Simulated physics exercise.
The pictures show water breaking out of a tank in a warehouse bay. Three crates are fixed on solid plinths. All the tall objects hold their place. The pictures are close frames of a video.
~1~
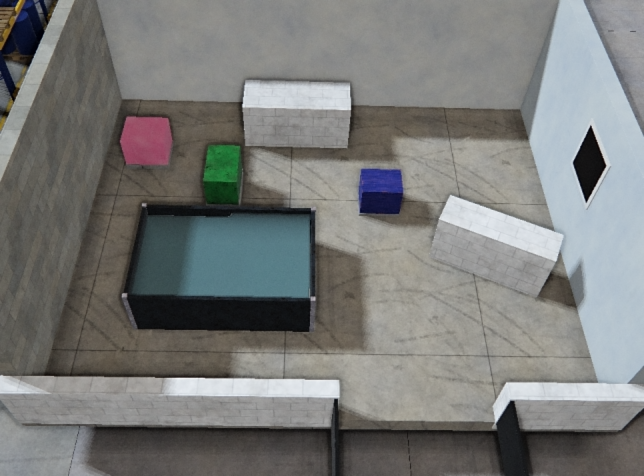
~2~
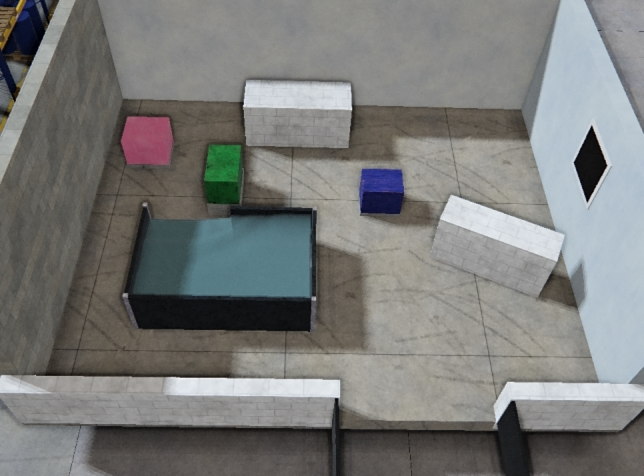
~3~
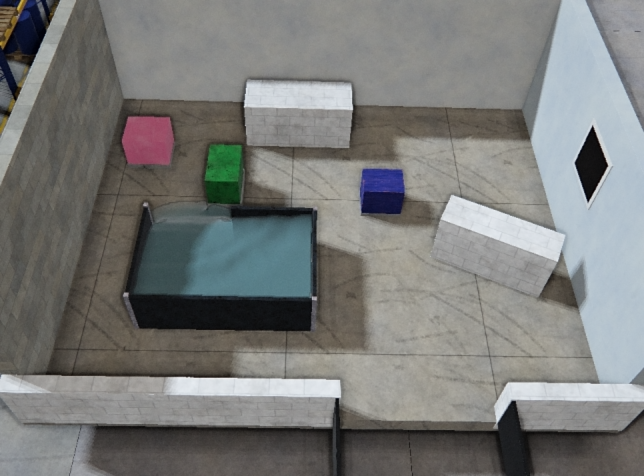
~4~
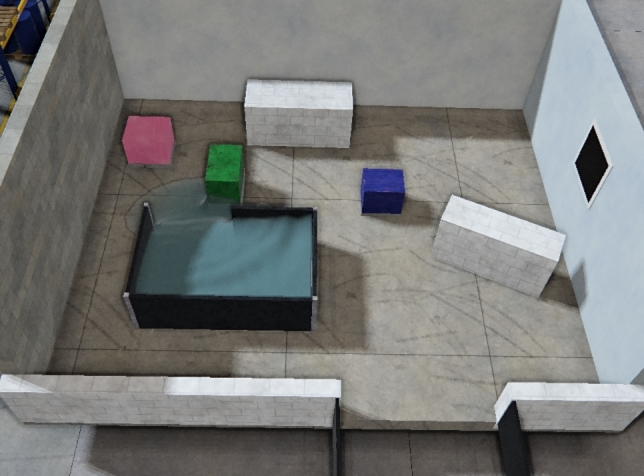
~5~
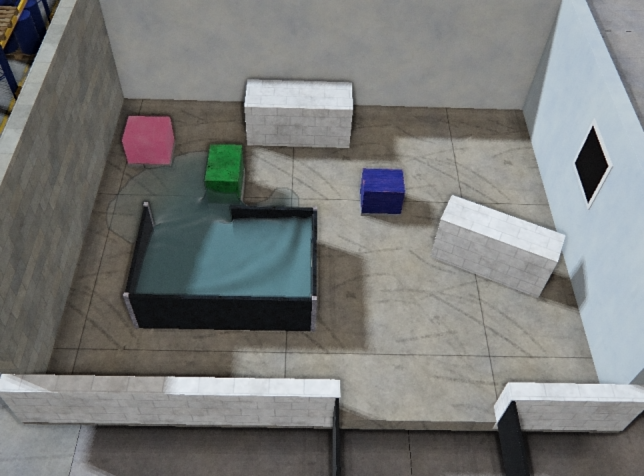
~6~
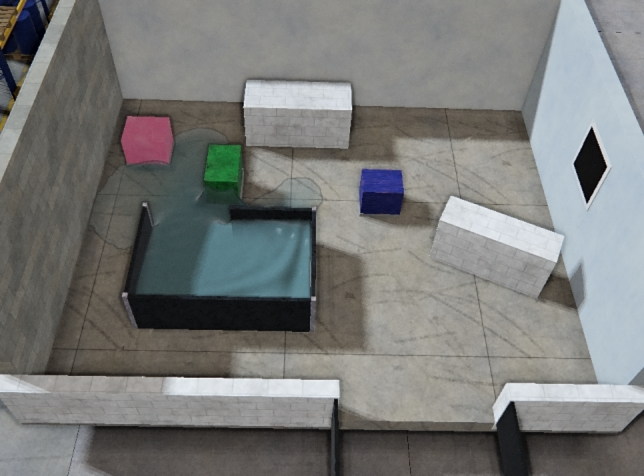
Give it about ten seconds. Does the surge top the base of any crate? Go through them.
In the end: The pink crate gets wet; the green crate gets wet; the blue crate gets wet.
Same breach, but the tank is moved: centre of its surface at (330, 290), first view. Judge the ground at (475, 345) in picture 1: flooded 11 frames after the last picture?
Verdict: Free of water.
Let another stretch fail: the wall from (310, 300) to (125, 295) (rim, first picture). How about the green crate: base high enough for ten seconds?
My reading: The green one is safe.
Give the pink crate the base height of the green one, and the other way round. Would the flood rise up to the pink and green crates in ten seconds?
Then: Pink gets wet, green is topped.
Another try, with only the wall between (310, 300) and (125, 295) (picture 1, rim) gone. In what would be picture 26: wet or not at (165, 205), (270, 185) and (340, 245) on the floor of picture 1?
In that order: Covered, clear, dry.
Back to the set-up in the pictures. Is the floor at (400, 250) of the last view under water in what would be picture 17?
Verdict: Flooded.
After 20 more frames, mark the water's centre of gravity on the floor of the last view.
Around (224, 209).
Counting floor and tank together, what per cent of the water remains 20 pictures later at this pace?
About 100 per cent.
A moment on, water covers 25 % of the floor; the pink crate water round its plinth, the green crate water round its plinth, the blue crate water round its plinth.
Next, water covers 35 % of the floor; the pink crate water round its plinth, the green crate water round its plinth, the blue crate water round its plinth.
Then, water covers 55 % of the floor; the pink crate water round its plinth, the green crate water round its plinth, the blue crate water round its plinth.
Later, water covers 75 % of the floor; the pink crate water round its plinth, the green crate water round its plinth, the blue crate water round its plinth.
In the end, water covers 100 % of the floor; the pink crate was topped, the green crate was topped, the blue crate was topped.
